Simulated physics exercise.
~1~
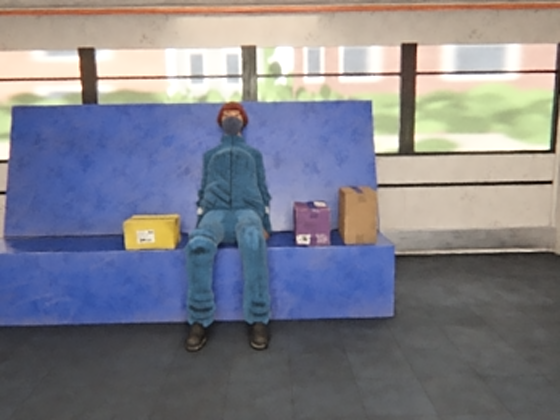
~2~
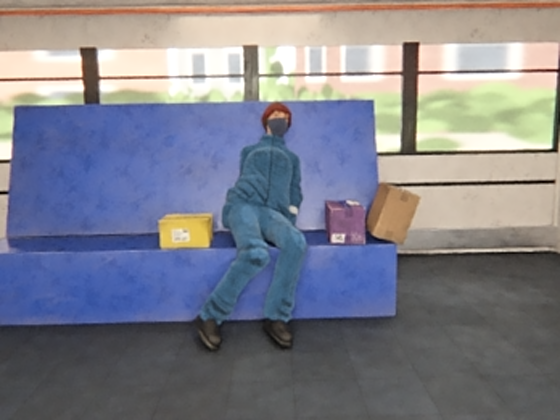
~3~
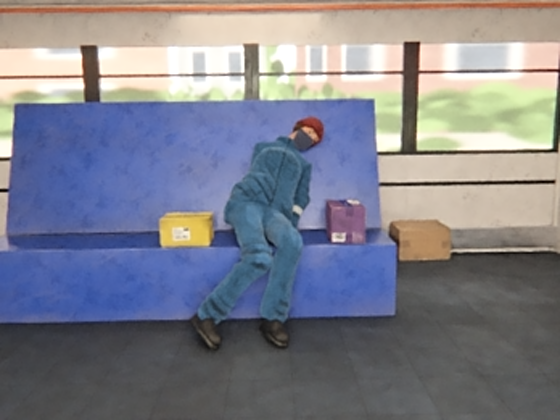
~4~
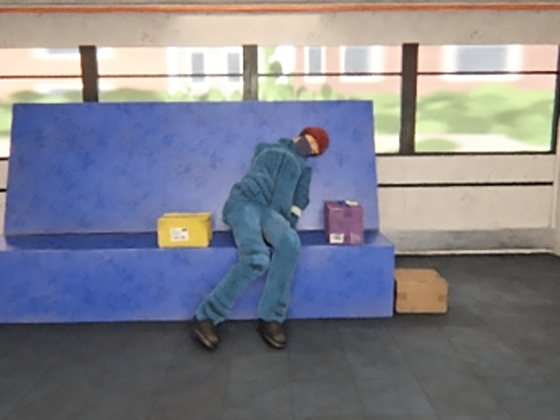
Inside a tram, seen from across the floor, a long blue bench stands below a row of windows, the view swaying slightly. A passenger in a red hat, dark face covering and teal clothes sits slumped in the middle, with a yellow box to the left and a purple box and an upright brown box to the right. The passenger and boxes shift right, and the brown box tilts over the bench's right end. It tumbles off on its side as the passenger's upper body sags right. Finally, the brown box lies on the floor, while the others stay on the seat.
